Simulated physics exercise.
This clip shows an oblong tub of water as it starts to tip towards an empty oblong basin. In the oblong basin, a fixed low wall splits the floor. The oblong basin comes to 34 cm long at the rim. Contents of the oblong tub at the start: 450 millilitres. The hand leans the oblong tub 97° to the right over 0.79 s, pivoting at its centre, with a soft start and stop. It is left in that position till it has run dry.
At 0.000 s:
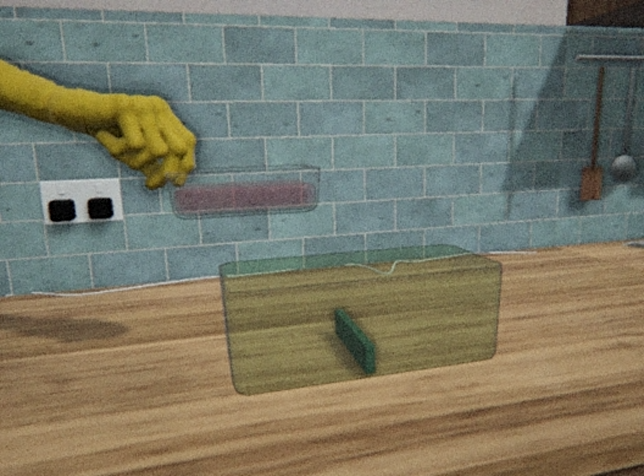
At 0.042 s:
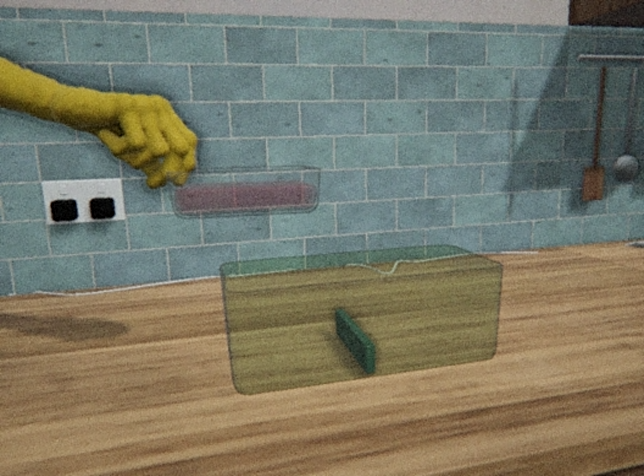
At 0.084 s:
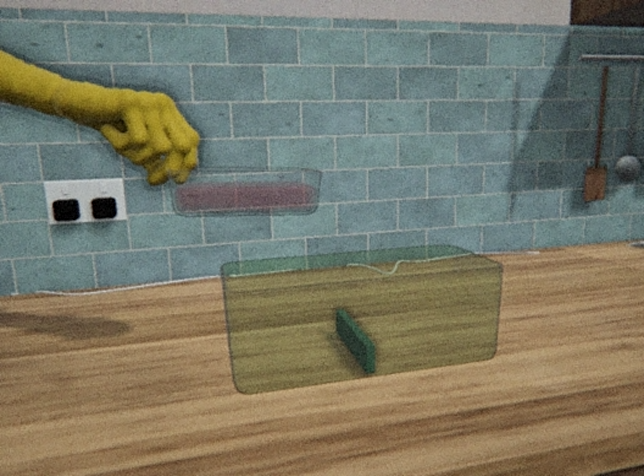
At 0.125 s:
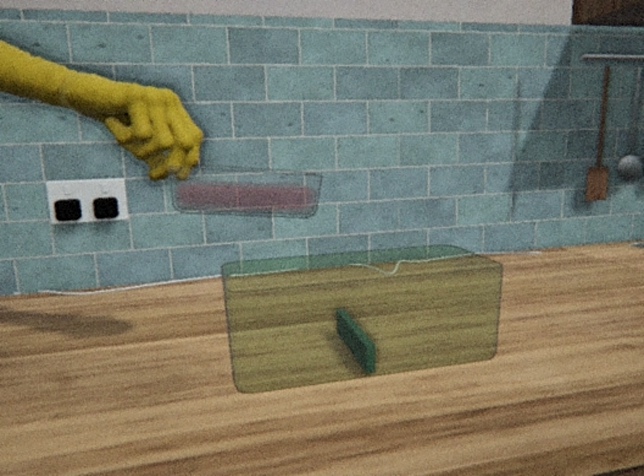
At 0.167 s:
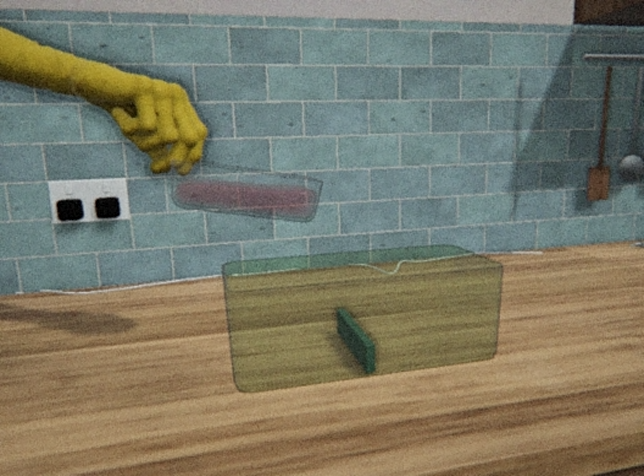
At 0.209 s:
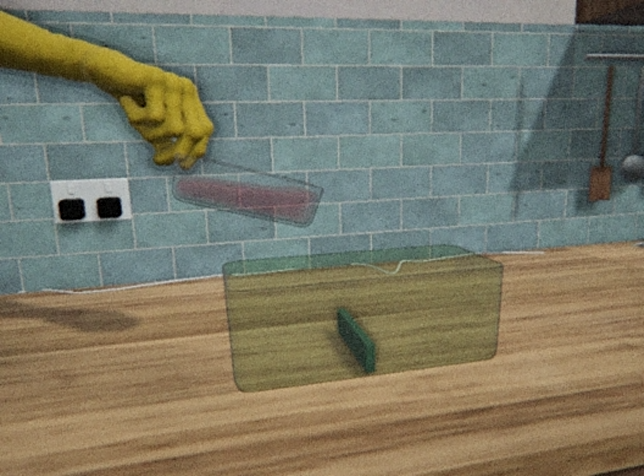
On a wooden kitchen counter against a blue tiled wall, a clear oblong basin with a small green wall inside sits below a smaller see-through tub of reddish liquid, beside a yellow hand. The tub begins level, then leans gradually to the right, its right end dipping as the hand shifts slightly.
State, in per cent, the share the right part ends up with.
The right part ends up with roughly 48 %.
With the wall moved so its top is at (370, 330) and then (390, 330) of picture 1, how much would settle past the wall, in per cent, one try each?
15 in a hundred, followed by 15 in a hundred.
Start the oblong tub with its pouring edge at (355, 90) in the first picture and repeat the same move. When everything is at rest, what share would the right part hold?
It would then come to around 80 percent.
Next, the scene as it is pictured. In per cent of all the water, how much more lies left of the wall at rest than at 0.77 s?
About 4 percent.
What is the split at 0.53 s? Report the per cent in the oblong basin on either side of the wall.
22 left and 20 right, roughly.
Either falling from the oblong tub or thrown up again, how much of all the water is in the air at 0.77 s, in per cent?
Close to 3 %.
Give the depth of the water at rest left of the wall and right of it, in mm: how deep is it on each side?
Depths at rest: Left around 10 mm, right around 10 mm.
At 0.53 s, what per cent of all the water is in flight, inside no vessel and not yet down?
42 per cent.
By 0.53 s the tilt is 74° and 15 per cent is still to pour, 22 is left of the wall and 20 right of it.
By 0.77 s the tilt is 97° and 3 per cent is still to pour, 46 is left of the wall and 48 right of it.
By 1.02 s the tilt is 97° and 0 per cent is still to pour, 50 is left of the wall and 48 right of it.
By 1.29 s the tilt is 97° and 0 per cent is still to pour, 50 is left of the wall and 48 right of it.
At rest 50 per cent lies left of the wall, 48 right of it and 2 outside.
